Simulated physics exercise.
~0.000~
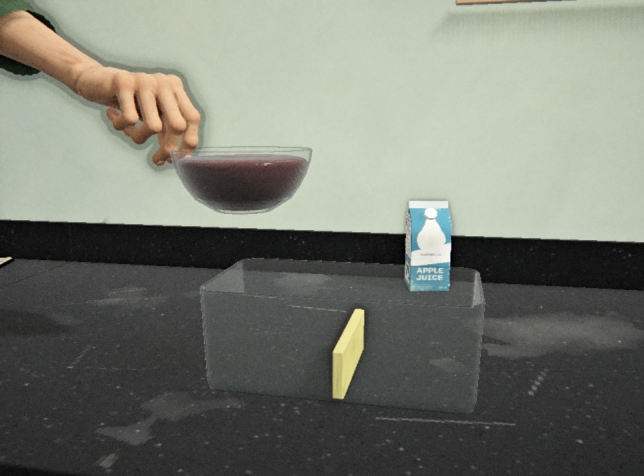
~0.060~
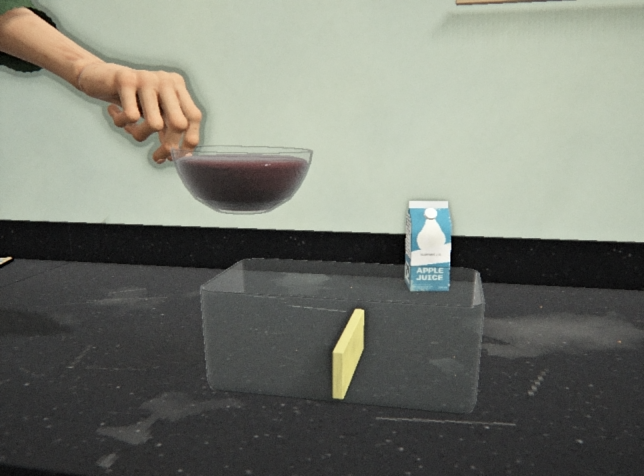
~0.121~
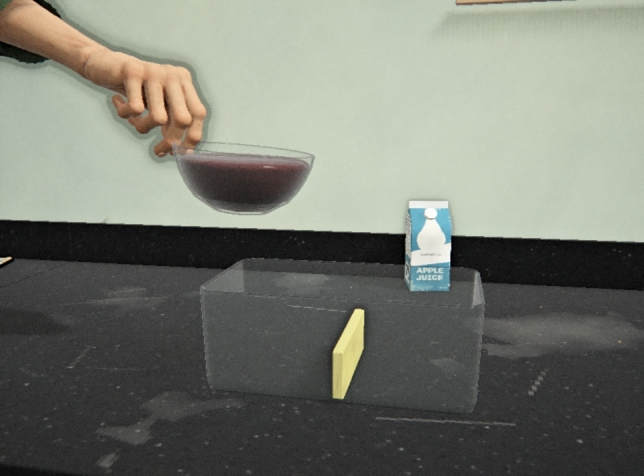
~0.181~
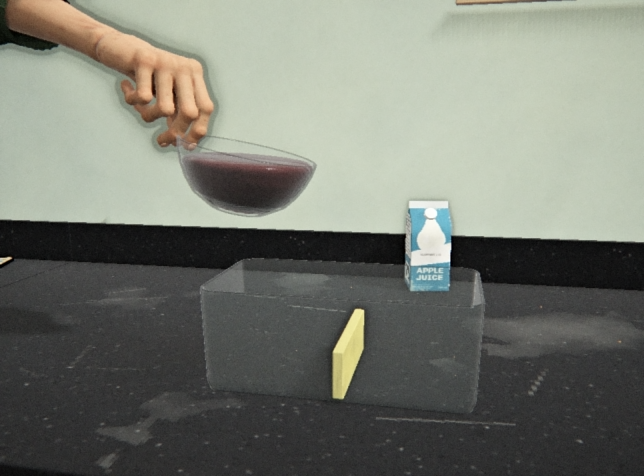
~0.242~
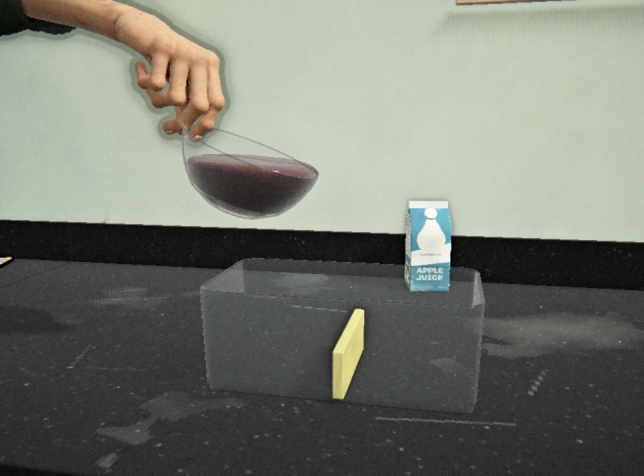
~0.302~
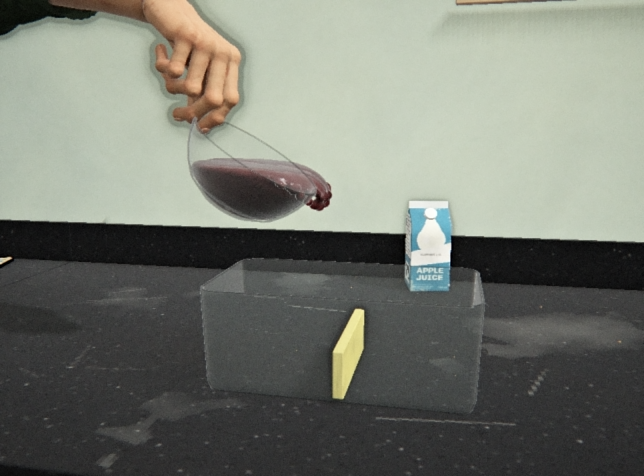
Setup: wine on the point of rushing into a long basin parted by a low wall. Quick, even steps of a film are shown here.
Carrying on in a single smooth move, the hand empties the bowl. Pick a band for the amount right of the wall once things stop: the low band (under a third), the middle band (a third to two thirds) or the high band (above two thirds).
The middle band.
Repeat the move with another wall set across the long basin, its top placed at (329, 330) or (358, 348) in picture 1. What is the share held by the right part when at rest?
I'd expect near 75 percent the first time and near 45 percent the next.
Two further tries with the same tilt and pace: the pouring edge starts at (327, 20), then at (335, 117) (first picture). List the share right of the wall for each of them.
80 %, 80 %.
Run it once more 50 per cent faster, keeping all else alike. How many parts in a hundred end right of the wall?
About 35 per cent.
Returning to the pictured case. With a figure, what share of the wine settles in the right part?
50 % or thereabouts.
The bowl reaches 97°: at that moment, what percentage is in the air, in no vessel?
Somewhere around 15 per cent of it.
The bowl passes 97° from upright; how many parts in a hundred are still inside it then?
5 %.
By 0.61 s the tilt is 97° and 6 per cent is still to pour, 28 is left of the wall and 49 right of it.
By 0.84 s the tilt is 117° and 0 per cent is still to pour, 48 is left of the wall and 50 right of it.
By 1.08 s the tilt is 117° and 0 per cent is still to pour, 48 is left of the wall and 51 right of it.
By 1.34 s the tilt is 117° and 0 per cent is still to pour, 48 is left of the wall and 51 right of it.
At rest 48 per cent lies left of the wall, 51 right of it and 1 outside.
